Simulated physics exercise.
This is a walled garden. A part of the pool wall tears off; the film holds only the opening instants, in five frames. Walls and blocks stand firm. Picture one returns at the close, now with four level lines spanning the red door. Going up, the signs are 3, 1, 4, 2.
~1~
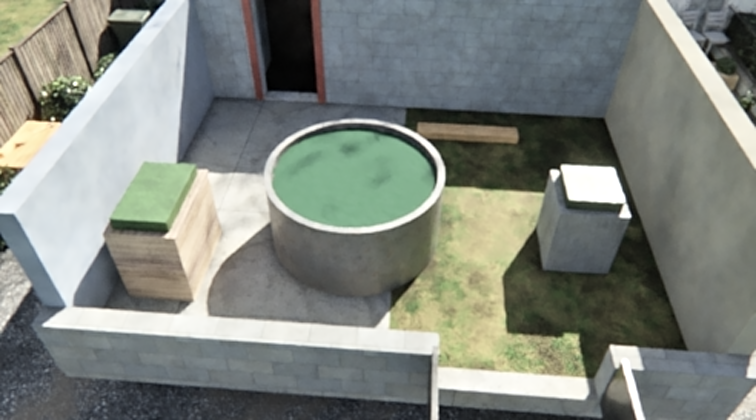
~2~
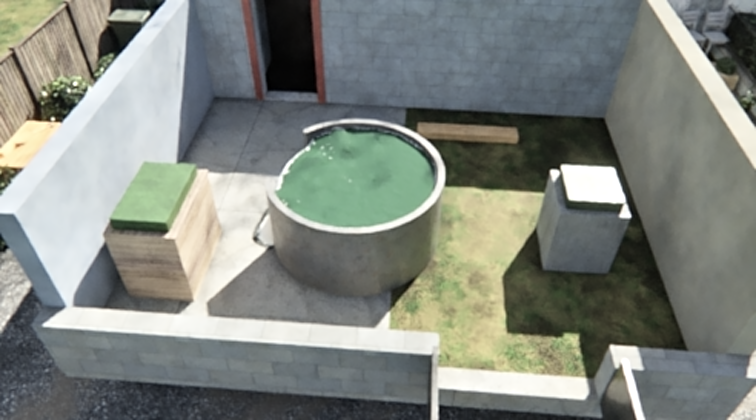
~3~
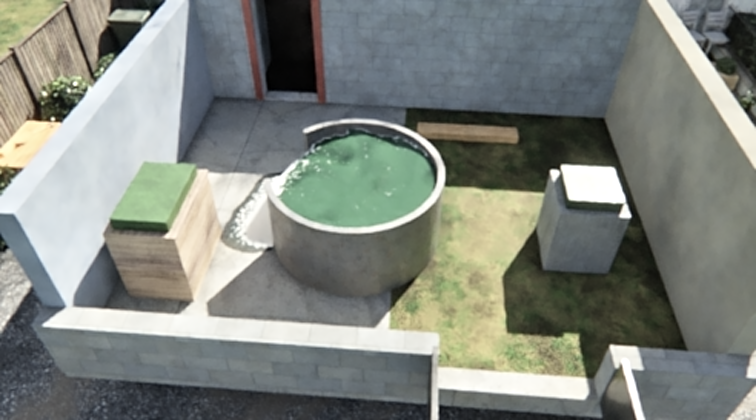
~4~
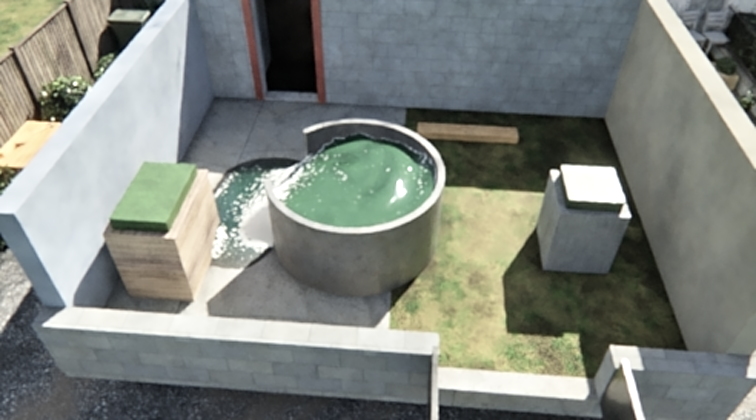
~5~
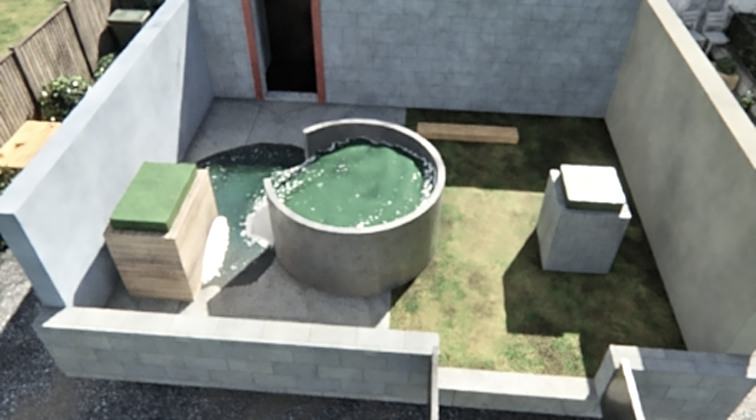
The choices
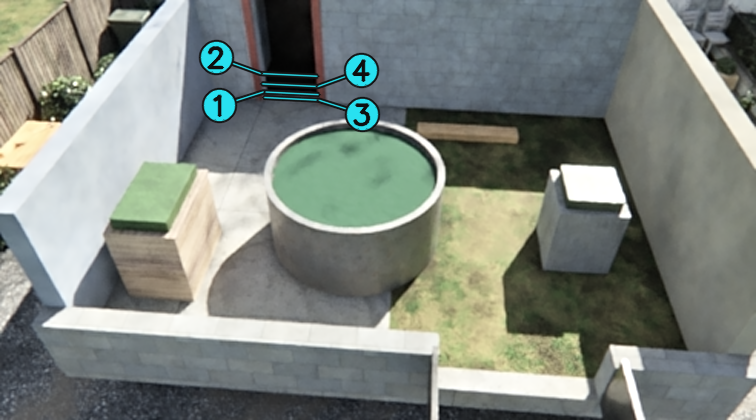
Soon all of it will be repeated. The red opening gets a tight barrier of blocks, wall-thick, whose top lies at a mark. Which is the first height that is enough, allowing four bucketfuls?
Go for 4.
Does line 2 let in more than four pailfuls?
No, that is safe.
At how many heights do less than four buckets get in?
Two of the four.
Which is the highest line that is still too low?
1.
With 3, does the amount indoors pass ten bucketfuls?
Yes, it does.
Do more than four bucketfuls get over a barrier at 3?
Yes, that goes wrong.
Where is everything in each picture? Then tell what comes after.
Water in the pool at rest, its middle at (355, 175); foot of the red doorway at (291, 101); open gate at (525, 336), in the first frame.
In the second frame, 1 % of the ground under water, visible out to (267, 223).
In the third frame, 4 % of the ground under water, visible out to (229, 239).
In the fourth frame, 7 % of the ground under water, visible out to (253, 163).
In the fifth frame, 13 % of the ground under water, visible out to (249, 158).
In cyan, 1 at (290, 93); 2 at (288, 74); 3 at (291, 98); 4 at (290, 85); from the bottom up 3, 1, 4, 2.
With 1, about 9 bucketfuls get in.
With 2, nothing gets over.
With 3, dozens of bucketfuls pour in.
With 4, a splash gets over, under a bucket.
